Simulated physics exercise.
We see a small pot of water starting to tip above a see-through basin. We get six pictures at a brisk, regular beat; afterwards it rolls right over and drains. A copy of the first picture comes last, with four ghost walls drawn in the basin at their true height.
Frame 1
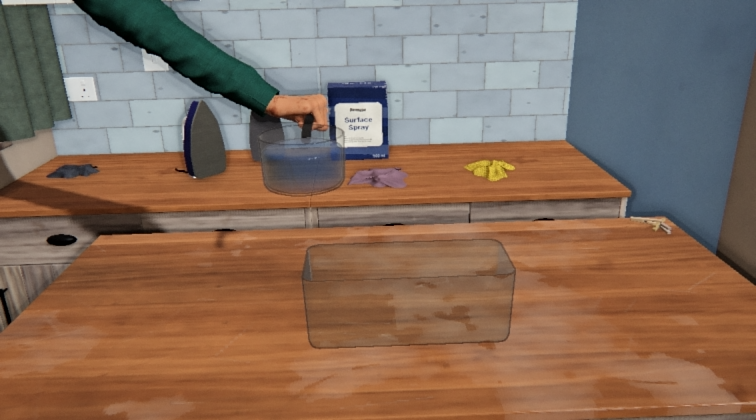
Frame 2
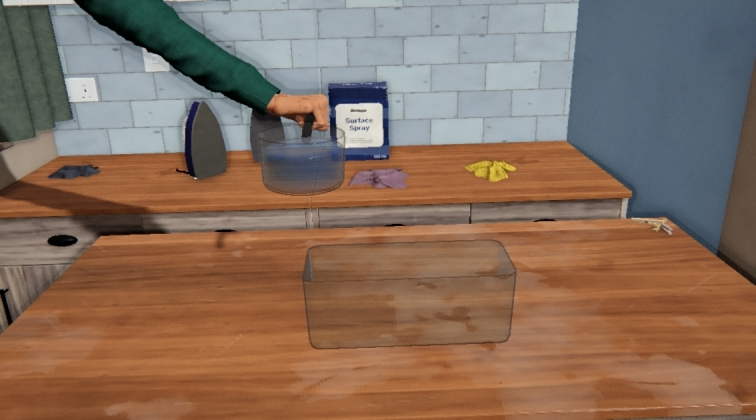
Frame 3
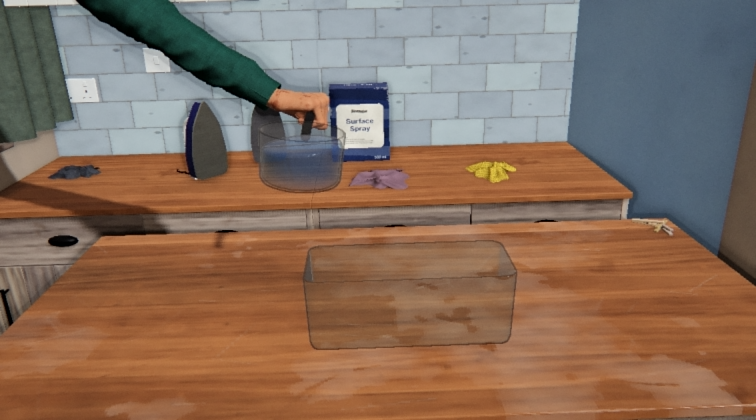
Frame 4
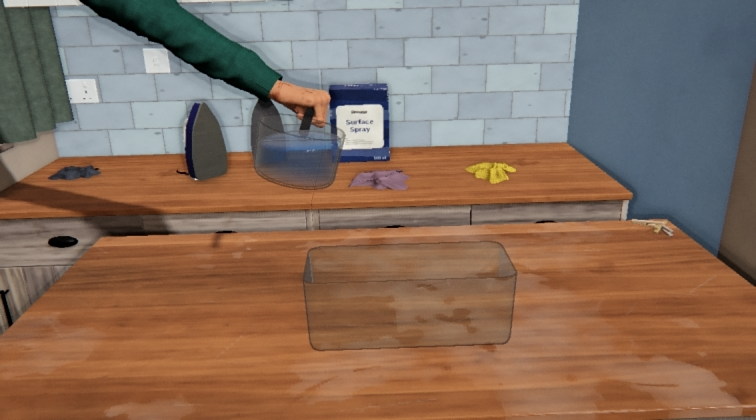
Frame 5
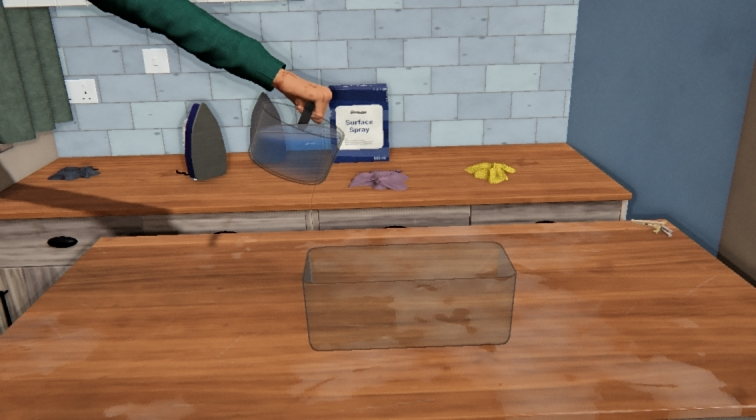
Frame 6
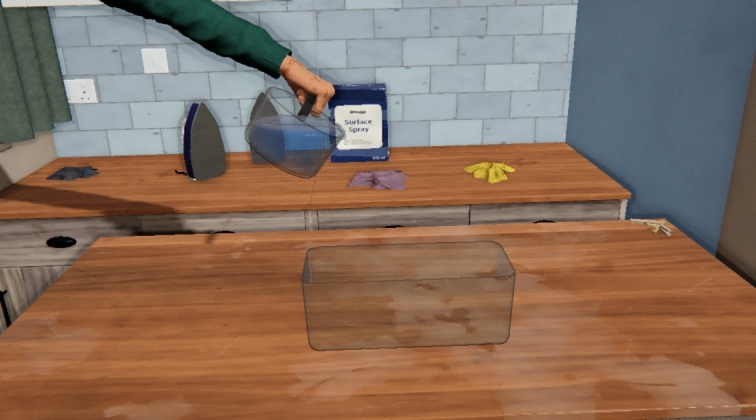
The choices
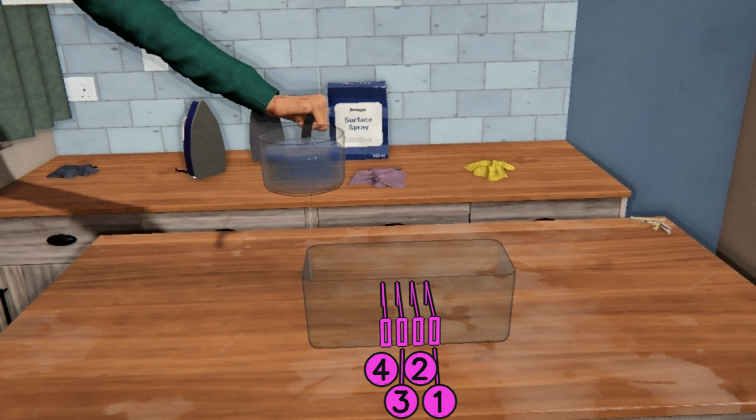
A green-sleeved arm holding a small clear pot of blue water above a see-through basin, steadily tilting it until water reaches the lip.
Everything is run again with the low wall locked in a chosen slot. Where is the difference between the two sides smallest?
Use position 1.
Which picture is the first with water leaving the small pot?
Picture 6.
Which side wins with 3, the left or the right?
The right side.
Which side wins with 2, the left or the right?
The right one.
On the marked copy, 1 at (434, 348); 2 at (418, 349); 3 at (402, 349); 4 at (386, 350).
For position 1, about 42 % ends left of the wall and 56 % right of it.
For position 2, about 15 % ends left of the wall and 84 % right of it.
For position 3, about 9 % ends left of the wall and 88 % right of it.
For position 4, about 6 % ends left of the wall and 92 % right of it.
